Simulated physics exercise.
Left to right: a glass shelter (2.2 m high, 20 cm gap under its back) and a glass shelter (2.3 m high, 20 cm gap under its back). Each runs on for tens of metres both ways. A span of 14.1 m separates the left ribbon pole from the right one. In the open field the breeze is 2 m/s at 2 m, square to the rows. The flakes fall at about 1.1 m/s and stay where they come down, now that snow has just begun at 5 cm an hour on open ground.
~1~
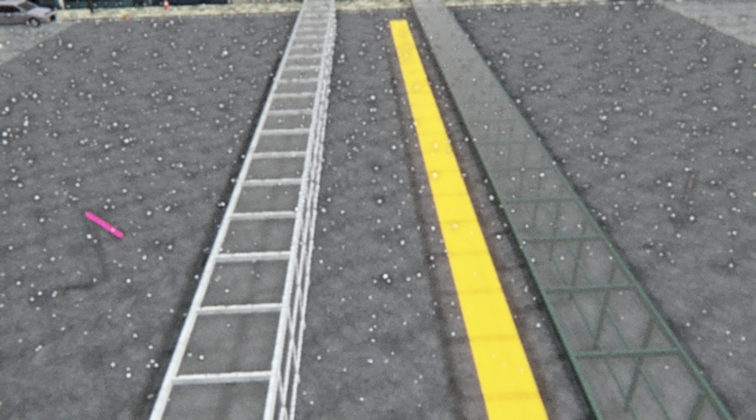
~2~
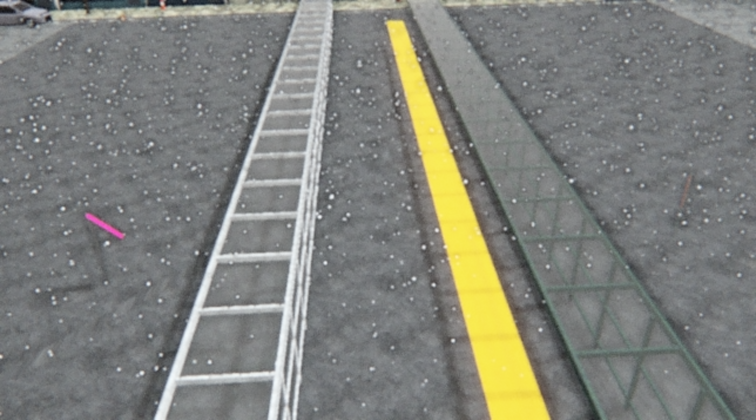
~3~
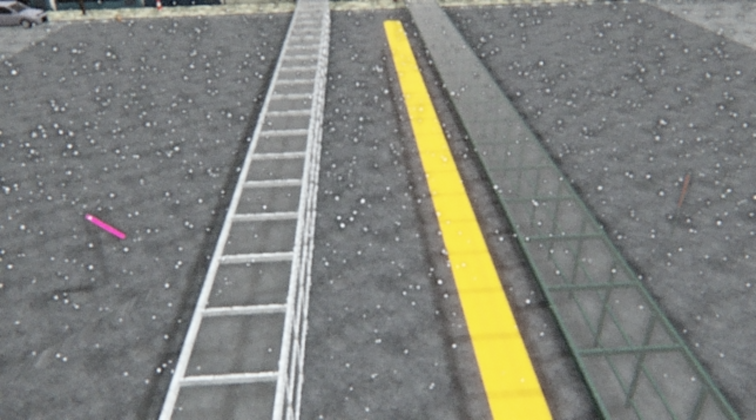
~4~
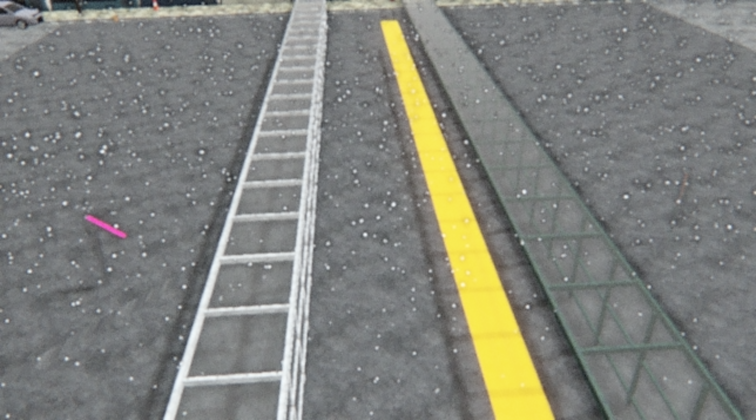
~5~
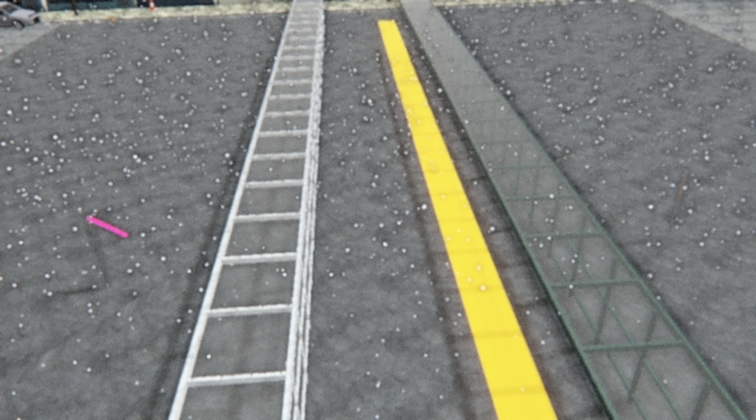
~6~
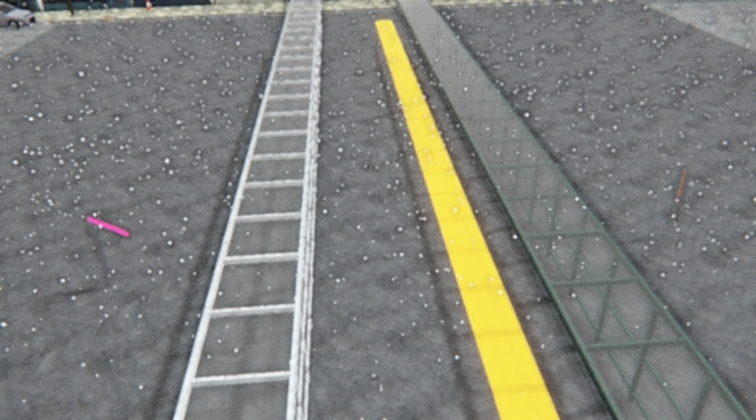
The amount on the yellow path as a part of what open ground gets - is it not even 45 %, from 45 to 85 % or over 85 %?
It is from 45 to 85 %.
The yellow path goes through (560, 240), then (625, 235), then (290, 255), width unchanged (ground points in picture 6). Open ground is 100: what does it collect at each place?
100 %, then 100 %, then 20 %.
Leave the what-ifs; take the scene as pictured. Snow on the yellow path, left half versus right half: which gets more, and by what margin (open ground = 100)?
It's the side on the left, by some 35 points.
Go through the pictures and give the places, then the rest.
In the first frame, the left ribbon ends at (122, 236), leaning 45 degrees to the right.
In the second frame, the yellow one passes (466, 248).
In the third frame, the left ribbon ends at (124, 237), leaning 50 degrees to the right, above the rows the flakes slant 70 degrees from upright, towards the right and the top of the left glass shelter crosses (278, 154).
In the fourth frame, the yellow one passes (450, 199).
In the fifth frame, the left ribbon ends at (126, 236), leaning 55 degrees to the right and above the rows the flakes slant 70 degrees from upright, towards the right.
In the sixth frame, the right ribbon ends at (676, 202), hanging almost straight and the top of the left glass shelter crosses (278, 154).
10 minutes on, 6 mm on the yellow path, 8 mm in the open.
30 minutes on, 17 mm on the yellow path, 25 mm in the open.
60 minutes on, 34 mm on the yellow path, 50 mm in the open, so the yellow path has 69 % of the open amount; the left half of it has 87 %, the right half 51 %.
